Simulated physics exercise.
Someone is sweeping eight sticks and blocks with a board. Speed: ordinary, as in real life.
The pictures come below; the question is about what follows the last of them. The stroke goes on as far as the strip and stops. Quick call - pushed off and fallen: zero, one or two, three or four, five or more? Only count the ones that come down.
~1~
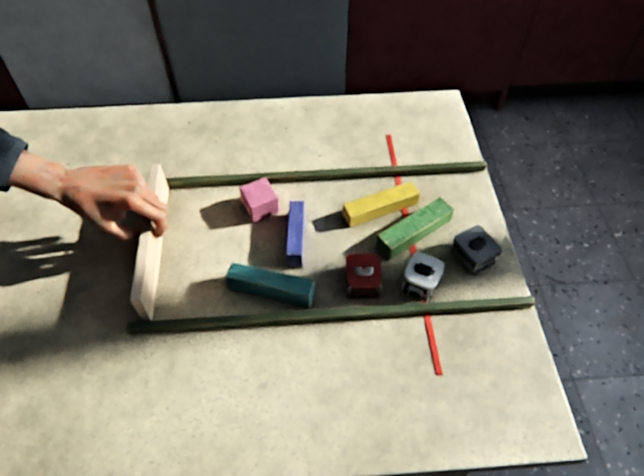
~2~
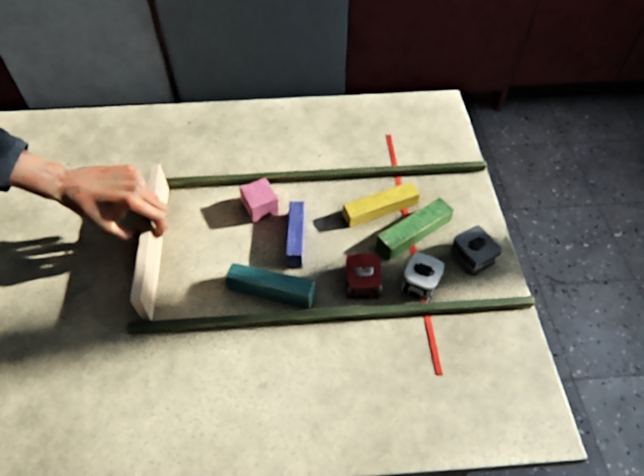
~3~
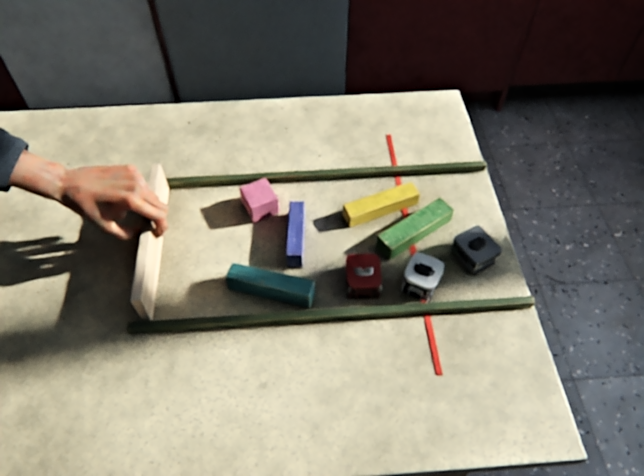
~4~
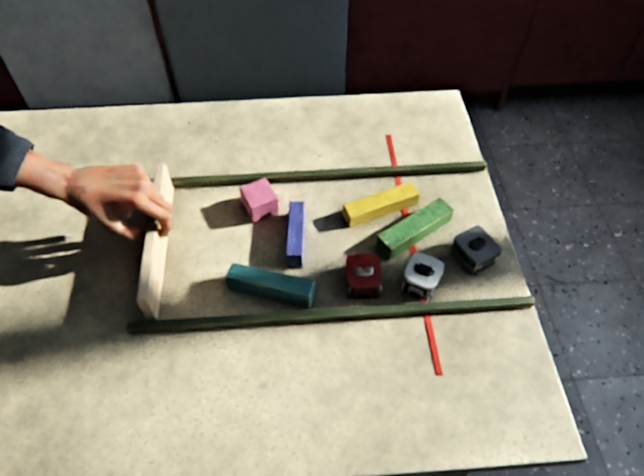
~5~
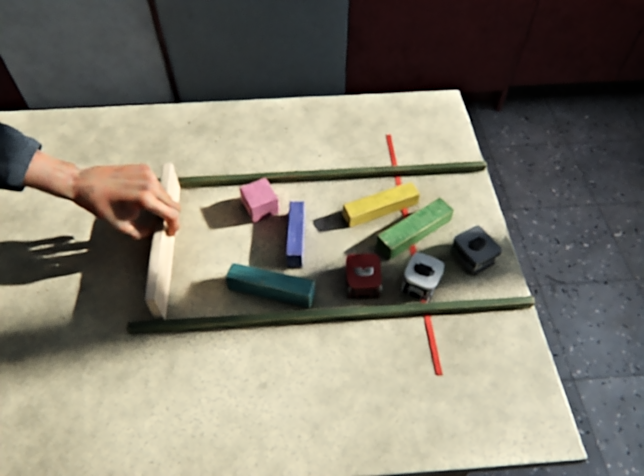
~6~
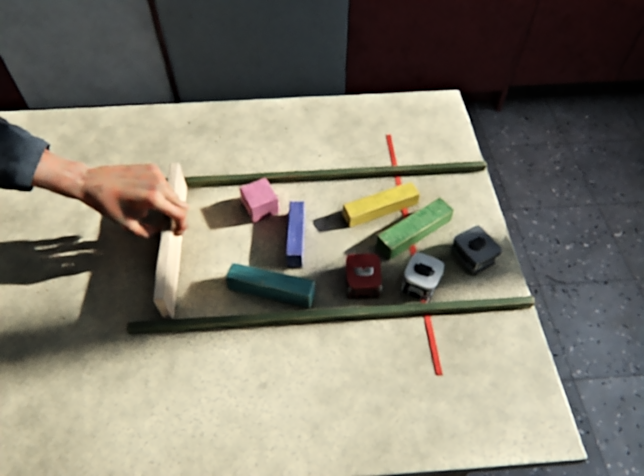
Call: Zero.
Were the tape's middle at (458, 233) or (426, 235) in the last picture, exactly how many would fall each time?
The counts: 4 and 0.
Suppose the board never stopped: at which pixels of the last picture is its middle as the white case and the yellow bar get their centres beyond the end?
The middle is at (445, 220) when it's the white case, and at (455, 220) when it's the yellow bar.
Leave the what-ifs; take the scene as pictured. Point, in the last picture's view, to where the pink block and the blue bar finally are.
I'd put one at around (418, 194) and the other at around (434, 231).
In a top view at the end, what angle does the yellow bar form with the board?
Some 50 degrees.
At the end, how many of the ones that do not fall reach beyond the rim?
Overhang count: 3.
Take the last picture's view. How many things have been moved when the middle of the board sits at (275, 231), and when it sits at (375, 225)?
The count reaches 4 first and 8 second.
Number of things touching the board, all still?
Result: 3 in all.
Early on, none off yet; grey case at rest near (475, 251); green bar at rest near (415, 228); white case at rest near (422, 277).
Finally, the number that fall off is zero.
